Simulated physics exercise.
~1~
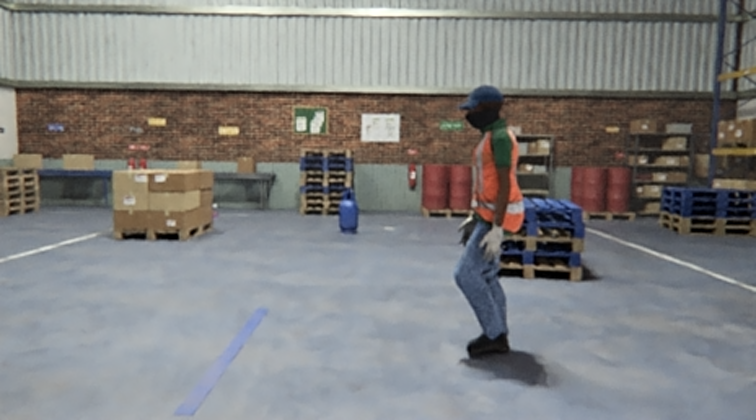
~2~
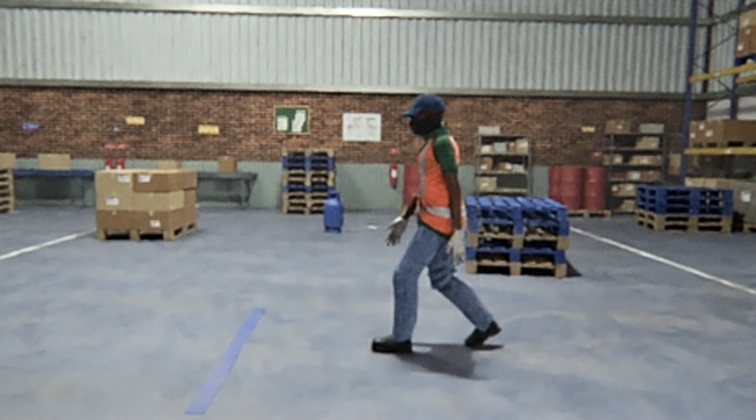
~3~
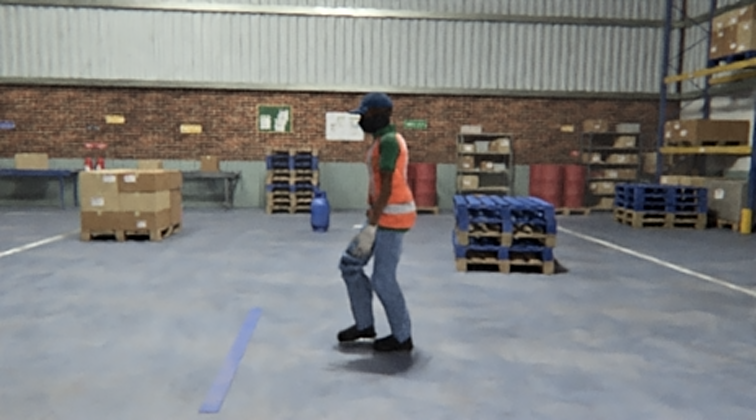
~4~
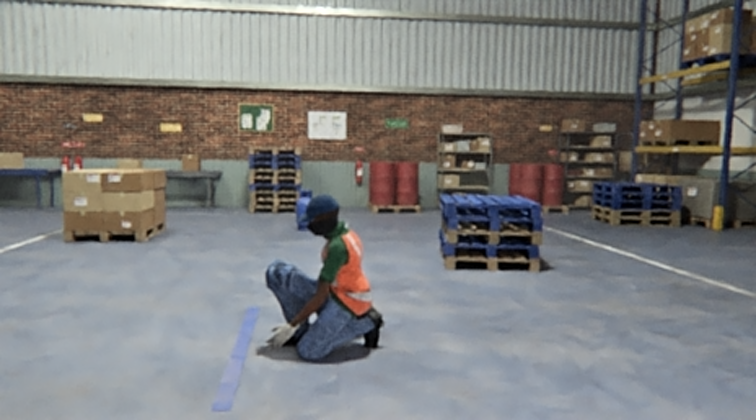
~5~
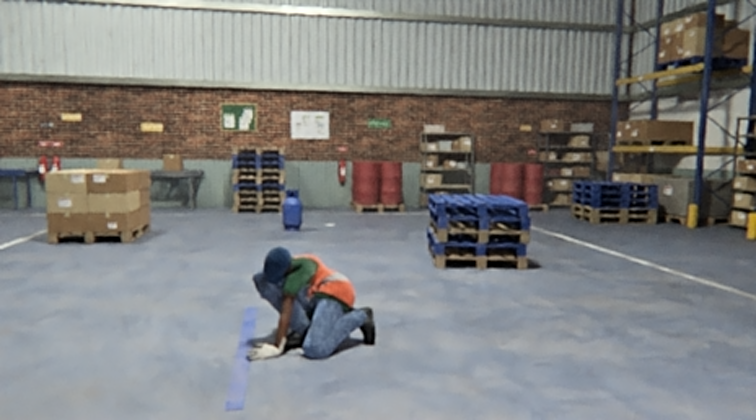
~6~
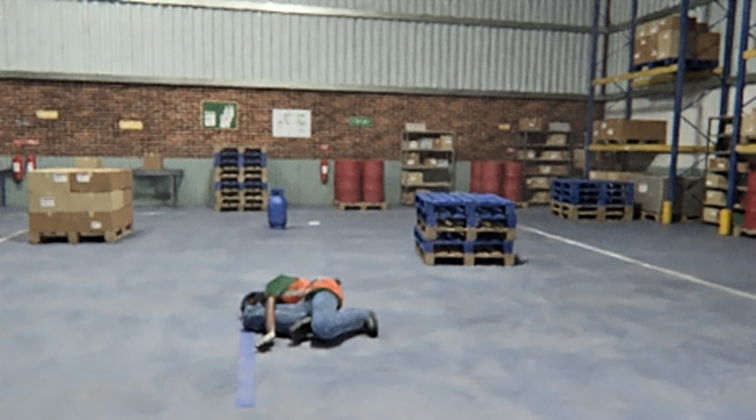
In a warehouse, a person walks left, sinks down and ends curled beside blue tape.
